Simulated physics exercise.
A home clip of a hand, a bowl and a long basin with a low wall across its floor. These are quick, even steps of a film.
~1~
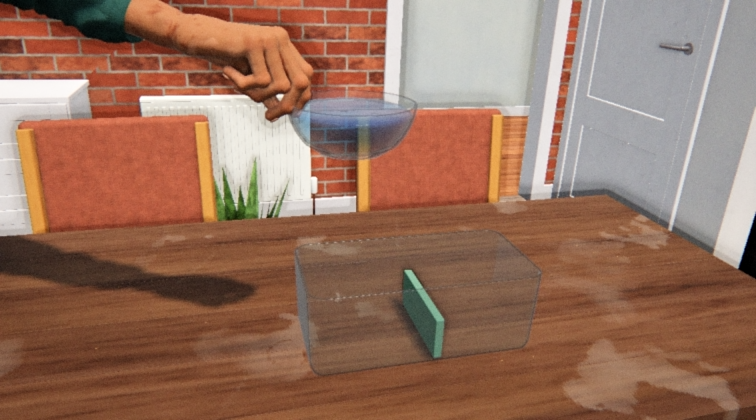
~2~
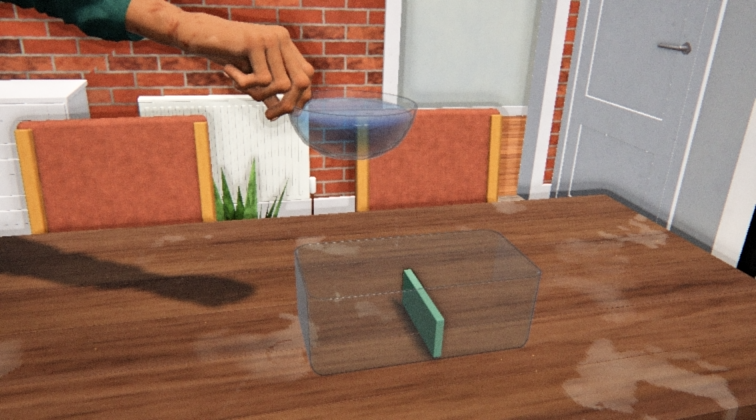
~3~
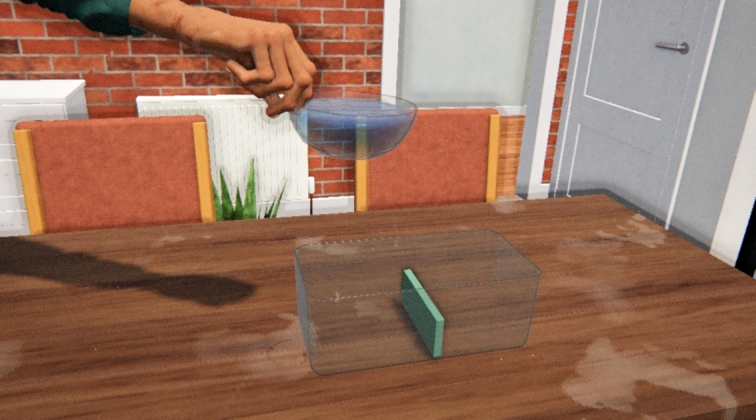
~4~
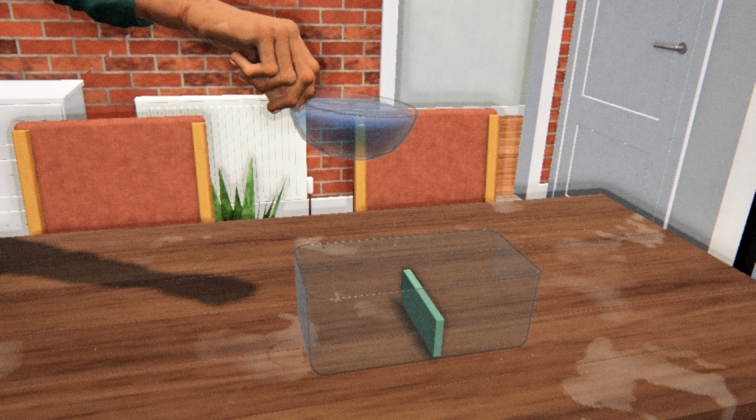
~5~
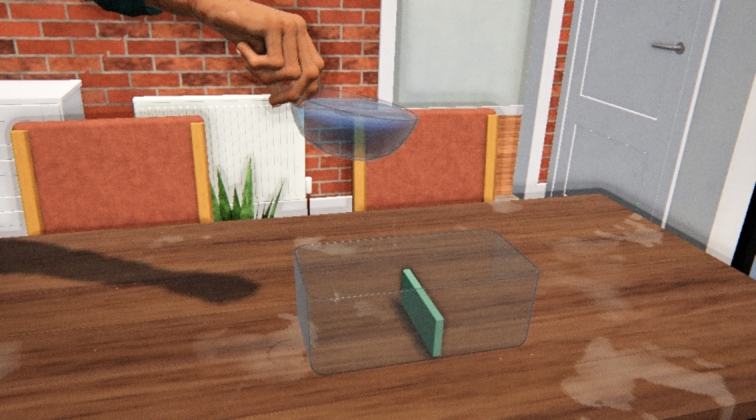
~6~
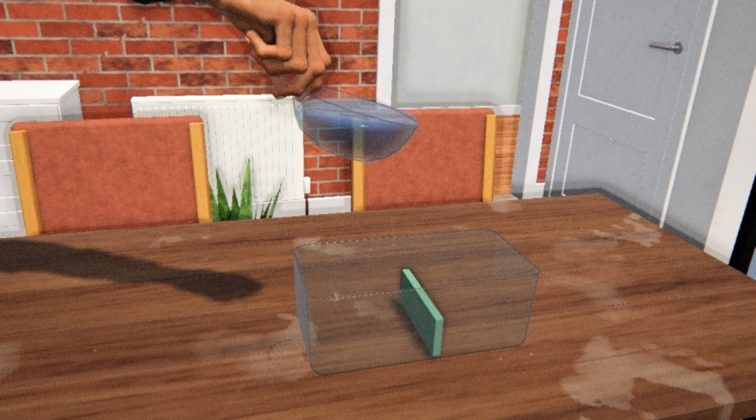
A hand holds a clear bowl of bluish liquid by its left rim above a transparent basin with a low green wall inside, on a wooden table. The bowl starts level, then leans slowly and gradually more steeply to the right as the hand rises slightly, its right rim dipping lower.
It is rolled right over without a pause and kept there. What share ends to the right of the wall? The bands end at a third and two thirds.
The share right of the wall is more than two thirds.
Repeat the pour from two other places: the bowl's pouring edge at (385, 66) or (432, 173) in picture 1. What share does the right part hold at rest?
In turn 55 and 85 in a hundred.
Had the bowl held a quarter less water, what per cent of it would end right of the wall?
Some 75 per cent.
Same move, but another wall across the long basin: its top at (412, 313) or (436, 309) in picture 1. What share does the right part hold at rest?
Near 75 % and 55 %.
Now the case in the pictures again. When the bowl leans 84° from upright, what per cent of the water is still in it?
It comes to 15 per cent or so.
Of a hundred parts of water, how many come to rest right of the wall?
About 75 per cent.
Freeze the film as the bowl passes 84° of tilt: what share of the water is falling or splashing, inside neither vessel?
Some 55 per cent.
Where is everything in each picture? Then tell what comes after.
In the first frame, it leans 0°; its right rim is at (413, 102); the water meets the walls at (290, 110) and (409, 108); the long basin's rim runs from (301, 272) to (519, 252); the wall's top is at (423, 294).
In the second frame, it leans 1°; its right rim is at (413, 103); the water meets the walls at (289, 110) and (409, 108).
In the third frame, it leans 3°; its right rim is at (413, 106); the water meets the walls at (290, 109) and (409, 110).
In the fourth frame, it leans 6°; its right rim is at (414, 109); the water meets the walls at (292, 108) and (410, 111).
In the fifth frame, it leans 11°; its right rim is at (414, 115); the water meets the walls at (294, 107) and (411, 112).
In the sixth frame, it leans 17°; its right rim is at (414, 121); the water meets the walls at (296, 108) and (411, 117); 1 per cent is over the edge.
A moment on, the tilt is 84° and 14 per cent is still to pour, 1 is left of the wall and 31 right of it.
Next, the tilt is 119° and 0 per cent is still to pour, 20 is left of the wall and 76 right of it.
Then the tilt is 121° and 0 per cent is still to pour, 22 is left of the wall and 76 right of it.
Later the tilt is 121° and 0 per cent is still to pour, 22 is left of the wall and 76 right of it.
Finally, 22 per cent lies left of the wall, 76 right of it and 2 outside.
